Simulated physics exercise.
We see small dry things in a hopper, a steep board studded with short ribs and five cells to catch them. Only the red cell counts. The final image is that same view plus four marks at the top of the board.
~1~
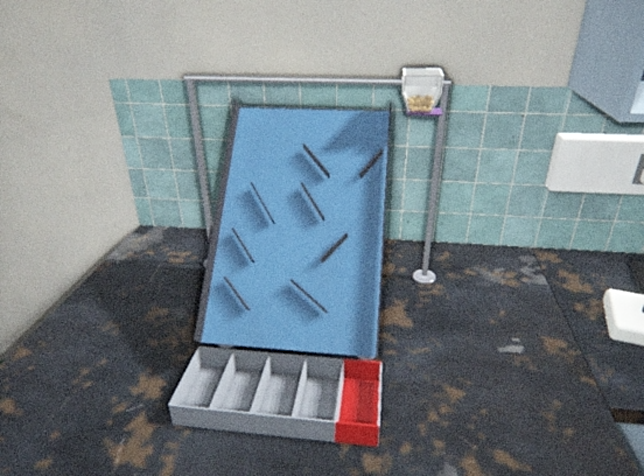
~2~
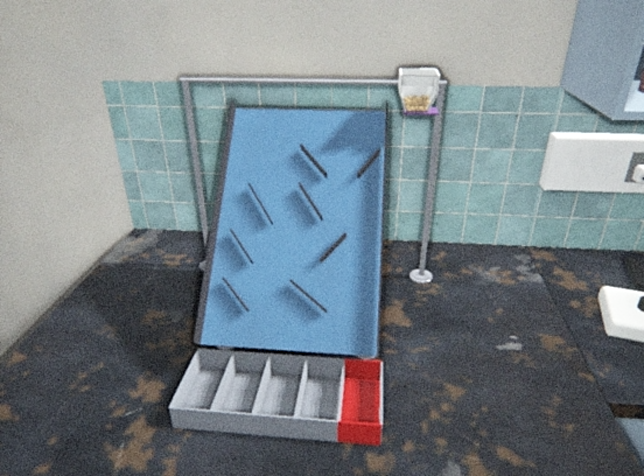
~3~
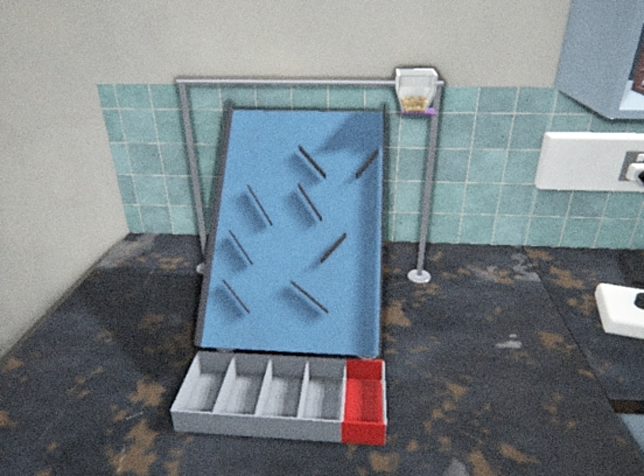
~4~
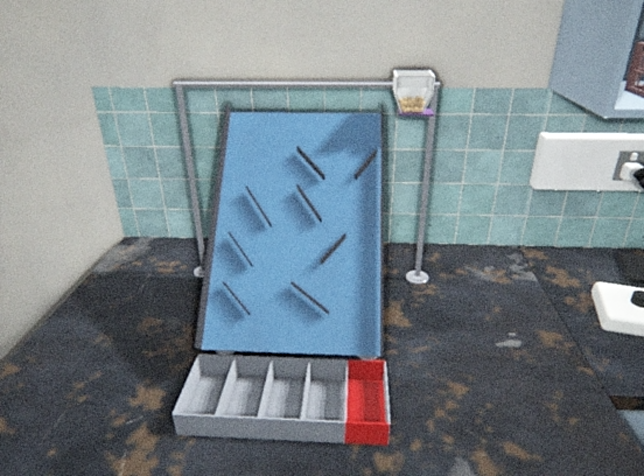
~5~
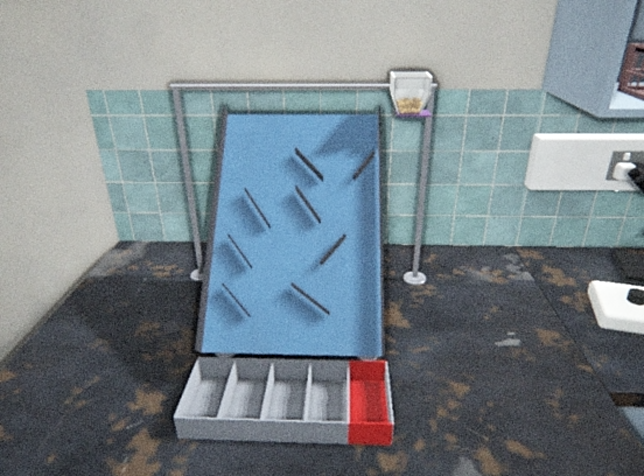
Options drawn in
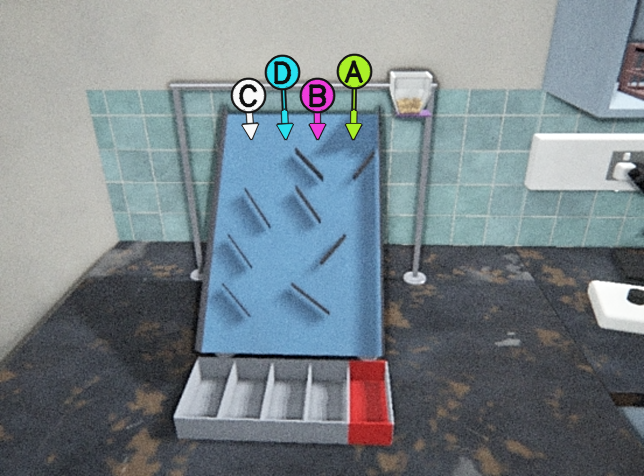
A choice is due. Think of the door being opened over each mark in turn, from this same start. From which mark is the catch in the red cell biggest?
I would pick mark B.
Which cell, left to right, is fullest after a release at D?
The fifth from the left.
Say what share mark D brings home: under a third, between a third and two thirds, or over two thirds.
It is between a third and two thirds.
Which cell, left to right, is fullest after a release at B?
The fifth.
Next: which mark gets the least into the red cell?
C.
On the marked copy, mark A meets the board at (353, 133); mark B meets the board at (317, 133); mark C meets the board at (250, 133); mark D meets the board at (285, 133).
With A, about a third in the red cell, about half in other cells, a small part held on the board.
With B, about two thirds in the red cell, about a quarter in other cells, a small part outside the box.
With C, about a third in the red cell, about half in other cells, a small part outside the box.
With D, about half in the red cell, about a third in other cells, a small part outside the box.
